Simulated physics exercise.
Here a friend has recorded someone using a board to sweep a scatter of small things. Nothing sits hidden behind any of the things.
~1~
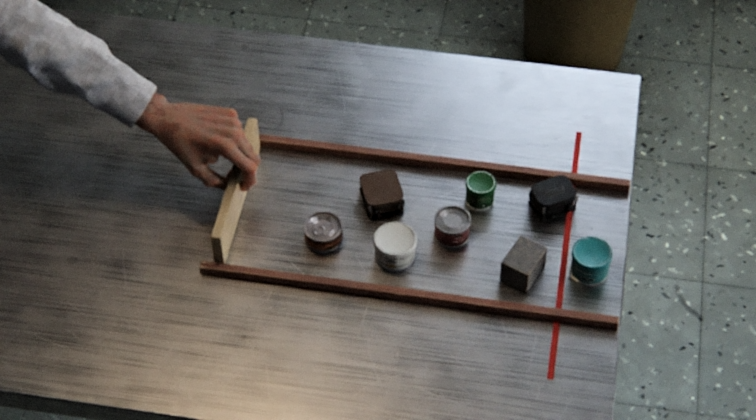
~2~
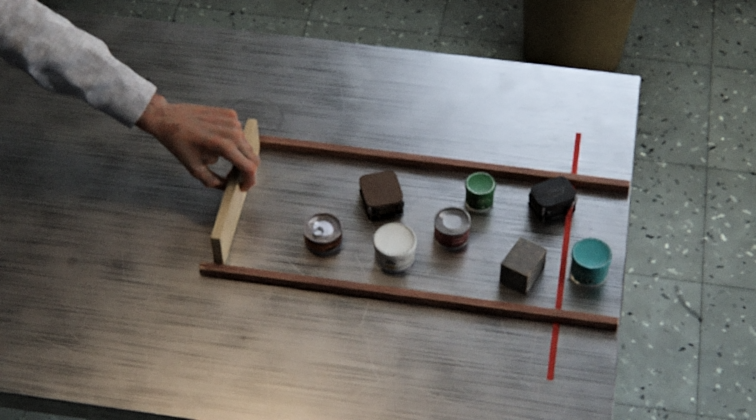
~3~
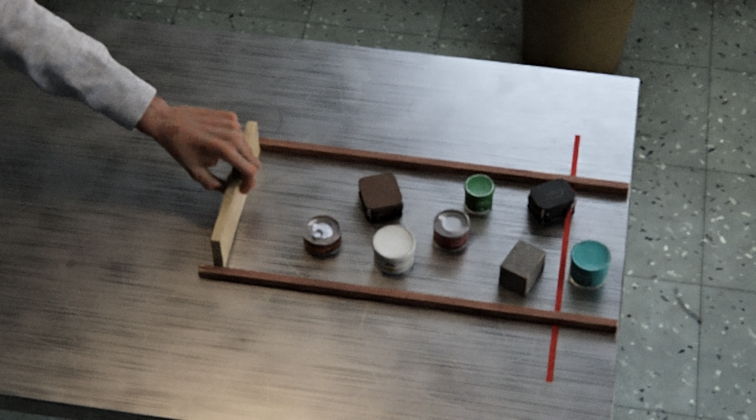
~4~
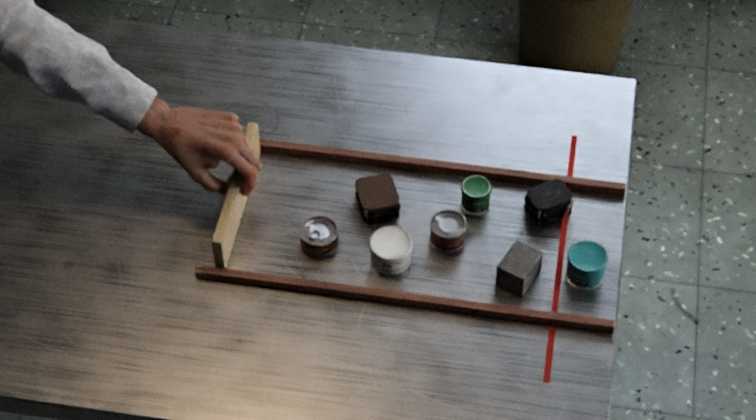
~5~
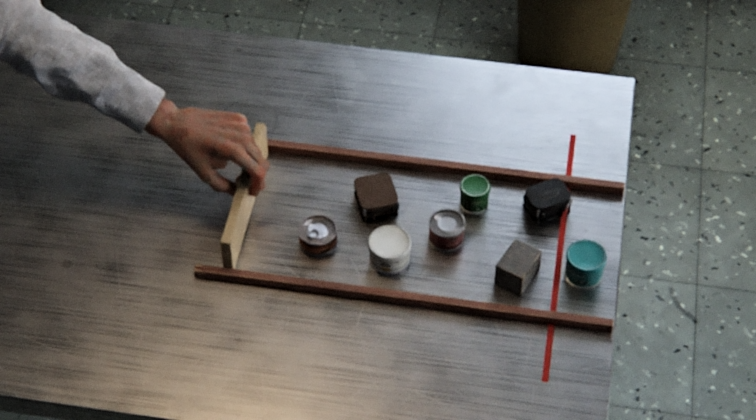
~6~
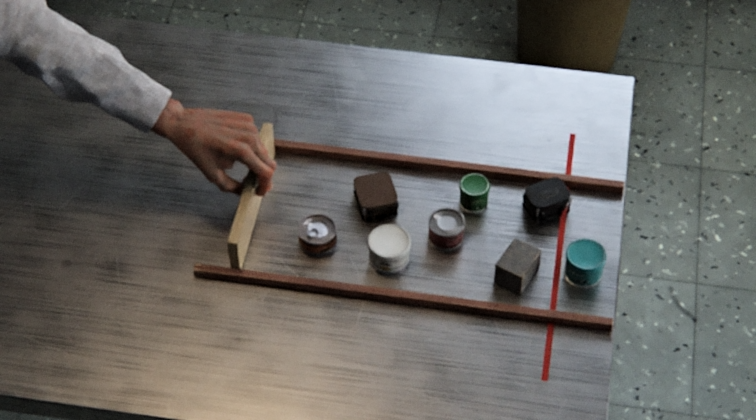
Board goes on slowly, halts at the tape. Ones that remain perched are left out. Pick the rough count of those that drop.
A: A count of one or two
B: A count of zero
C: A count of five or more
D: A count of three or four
A count of one or two.
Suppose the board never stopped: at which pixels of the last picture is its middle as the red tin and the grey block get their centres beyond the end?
Near (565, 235) in the first case, near (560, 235) in the other.
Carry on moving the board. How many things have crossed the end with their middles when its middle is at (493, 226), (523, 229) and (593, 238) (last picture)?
Per position: 0 / 0 / 4.
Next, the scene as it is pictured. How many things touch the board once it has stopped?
Result: 4 in all.
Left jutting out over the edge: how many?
The overhang total is 3.
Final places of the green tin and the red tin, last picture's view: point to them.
The green tin stops around (580, 195); the red tin around (614, 253).
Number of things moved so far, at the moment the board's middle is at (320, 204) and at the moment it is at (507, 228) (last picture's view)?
By the first moment it's 1, by the second it's 8.
A little later, none off yet; turquoise pot at rest near (585, 264); black case at rest near (547, 200); grey block at rest near (517, 266).
Next, none off yet; turquoise pot at rest near (585, 264); black case at rest near (547, 200); grey block at rest near (520, 267).
Later still, none off yet; turquoise pot shifted a little near (603, 265); black case shifted about its own width near (605, 198); grey block shifted about its own width near (567, 277).
When it is over, the number that fall off is one or two; down, turquoise pot.
